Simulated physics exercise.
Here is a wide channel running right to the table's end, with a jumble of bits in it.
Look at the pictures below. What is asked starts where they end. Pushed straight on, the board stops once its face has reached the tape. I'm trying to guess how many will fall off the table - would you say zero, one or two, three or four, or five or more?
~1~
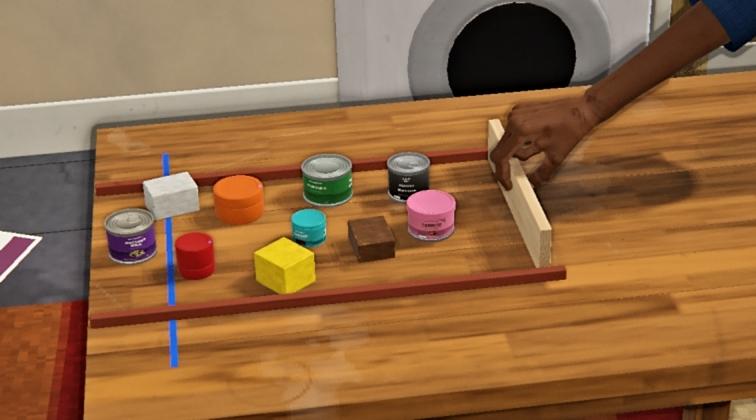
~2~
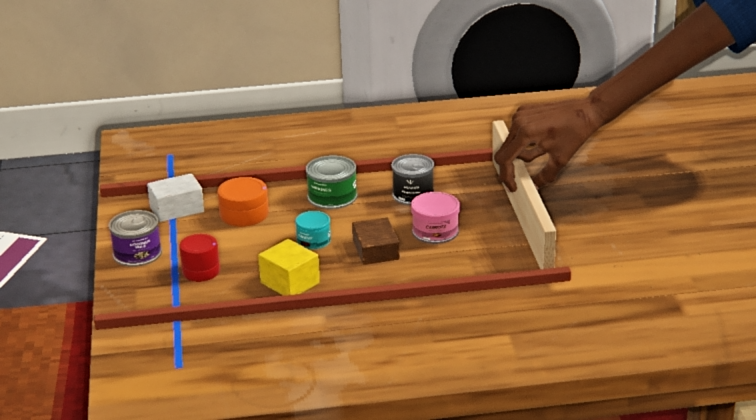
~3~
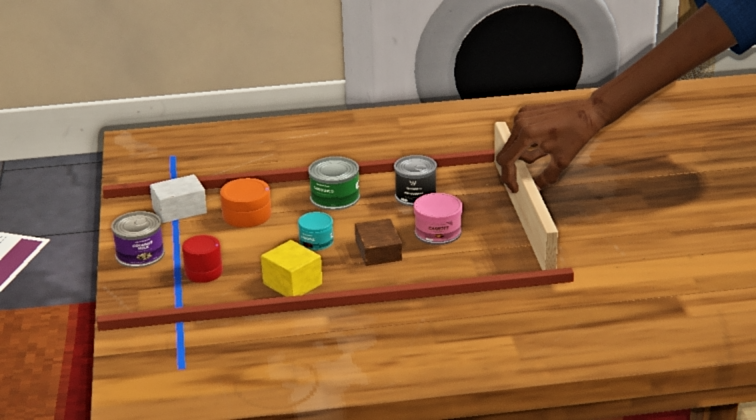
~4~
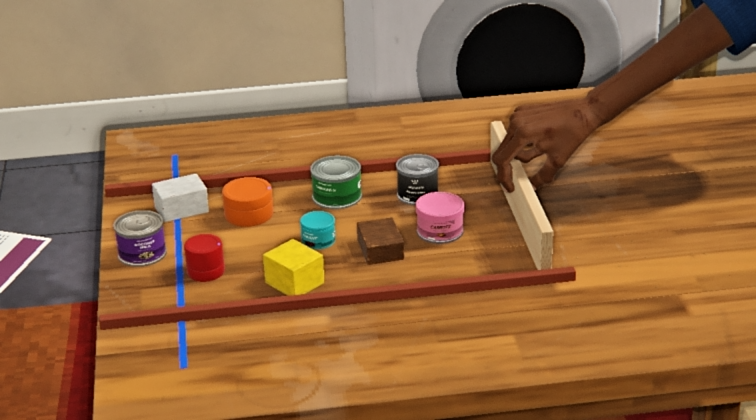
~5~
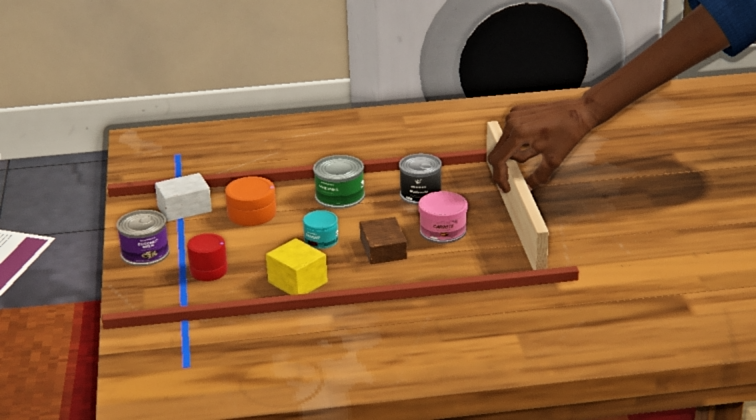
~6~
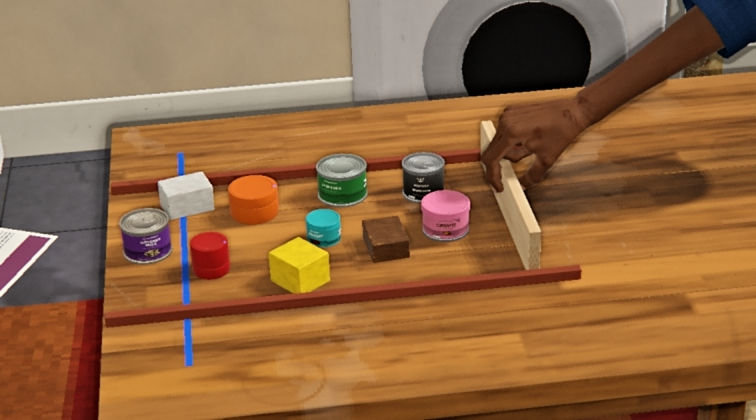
I would say one or two.
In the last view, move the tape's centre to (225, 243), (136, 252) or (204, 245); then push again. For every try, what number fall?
First 0, then 5, then 1.
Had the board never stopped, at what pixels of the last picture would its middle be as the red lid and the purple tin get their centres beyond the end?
First near (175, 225), second near (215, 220).
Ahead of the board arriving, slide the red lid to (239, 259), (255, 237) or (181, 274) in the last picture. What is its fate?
Try one it is not knocked off; try two it is not knocked off; try three it is not knocked off.
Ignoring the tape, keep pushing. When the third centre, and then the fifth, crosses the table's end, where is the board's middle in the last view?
At (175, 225) for the third, at (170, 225) for the fifth.
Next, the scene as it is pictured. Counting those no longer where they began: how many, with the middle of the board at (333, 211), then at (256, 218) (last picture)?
First 7, then 9.
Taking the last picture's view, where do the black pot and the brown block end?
Black pot at (161, 211), brown block at (160, 274).
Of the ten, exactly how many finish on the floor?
1 in total.
Early on, none off yet; purple tin at rest near (146, 236); white block at rest near (186, 195); red lid at rest near (210, 256).
A while later, none off yet; purple tin at rest near (146, 236); white block moving near (178, 196); red lid at rest near (210, 256).
Finally, the number that fall off is one or two; lost, purple tin.
